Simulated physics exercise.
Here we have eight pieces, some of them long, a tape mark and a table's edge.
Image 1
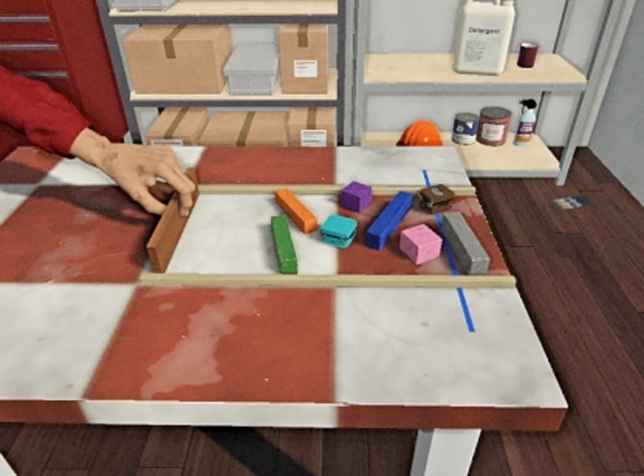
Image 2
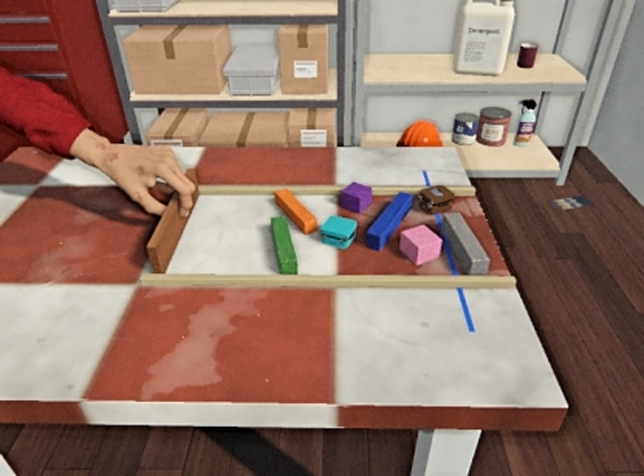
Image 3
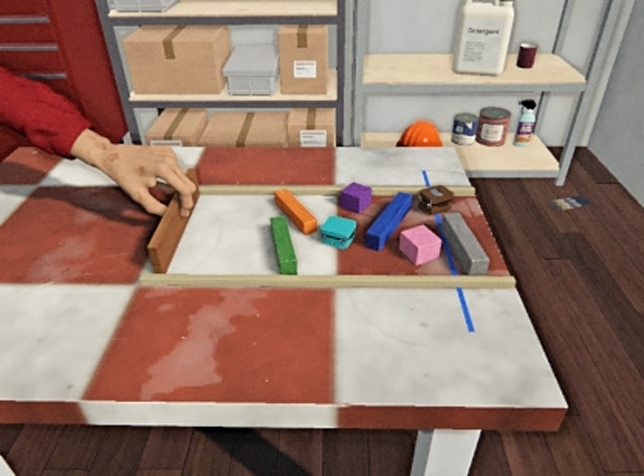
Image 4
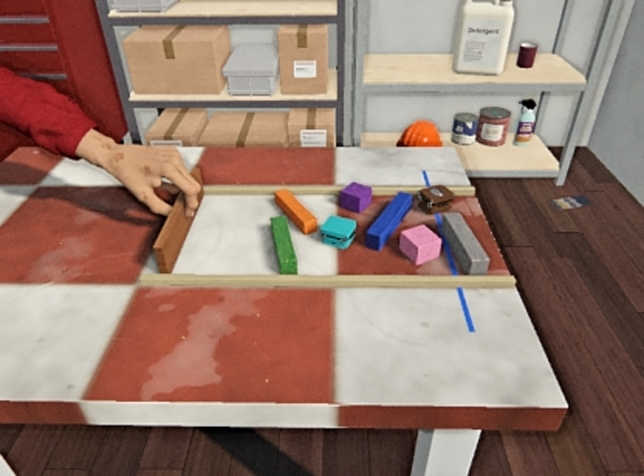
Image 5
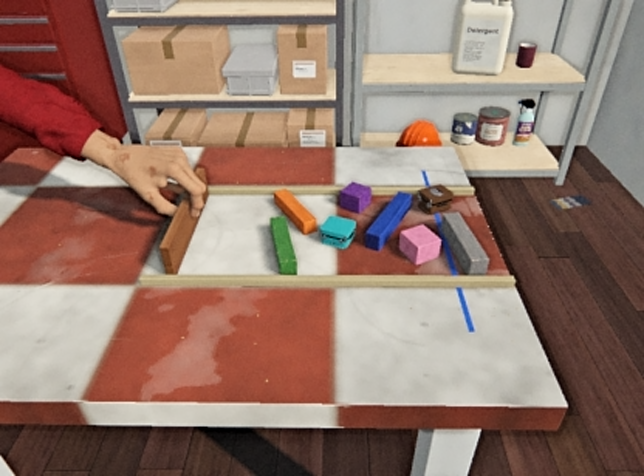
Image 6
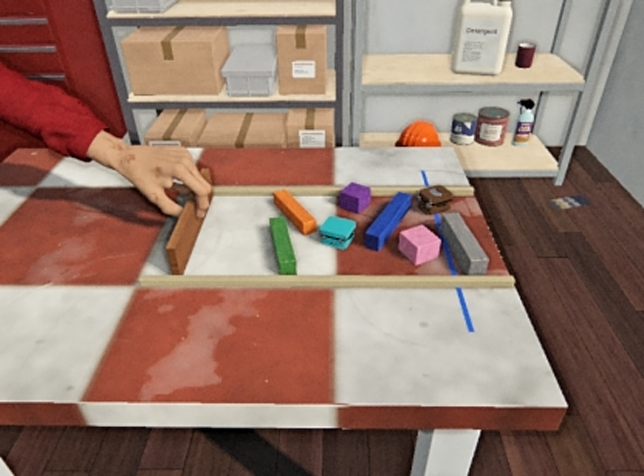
On a checkered table, a hand slides a brown board slightly right toward scattered colored blocks.
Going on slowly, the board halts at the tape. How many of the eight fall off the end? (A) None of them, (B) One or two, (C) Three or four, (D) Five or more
Answer: C.
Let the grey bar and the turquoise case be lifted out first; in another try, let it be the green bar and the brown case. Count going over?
Result: 1, then 2.
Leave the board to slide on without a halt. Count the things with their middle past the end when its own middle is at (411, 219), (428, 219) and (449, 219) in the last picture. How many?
Respectively, 1, 3 and 4.
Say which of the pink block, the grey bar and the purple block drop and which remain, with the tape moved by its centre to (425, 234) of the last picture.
The pink block topples off; the grey bar topples off; and the purple block stays put.
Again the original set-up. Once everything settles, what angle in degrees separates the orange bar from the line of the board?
About 15°.
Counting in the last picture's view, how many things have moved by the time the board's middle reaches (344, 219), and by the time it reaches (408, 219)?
Well, it's 6 at the first one and 8 at the second.
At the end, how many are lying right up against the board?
The figure is 2.
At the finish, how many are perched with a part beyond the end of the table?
Overhang count: 0.
Soon after, none off yet; grey bar at rest near (463, 244); brown case at rest near (435, 200); pink block at rest near (419, 245).
After that, none off yet; grey bar at rest near (465, 244); brown case at rest near (435, 200); pink block displaced about its own width near (443, 248).
In the end, the number that fall off is three or four; gone, blue stick, pink block, brown case and grey bar.
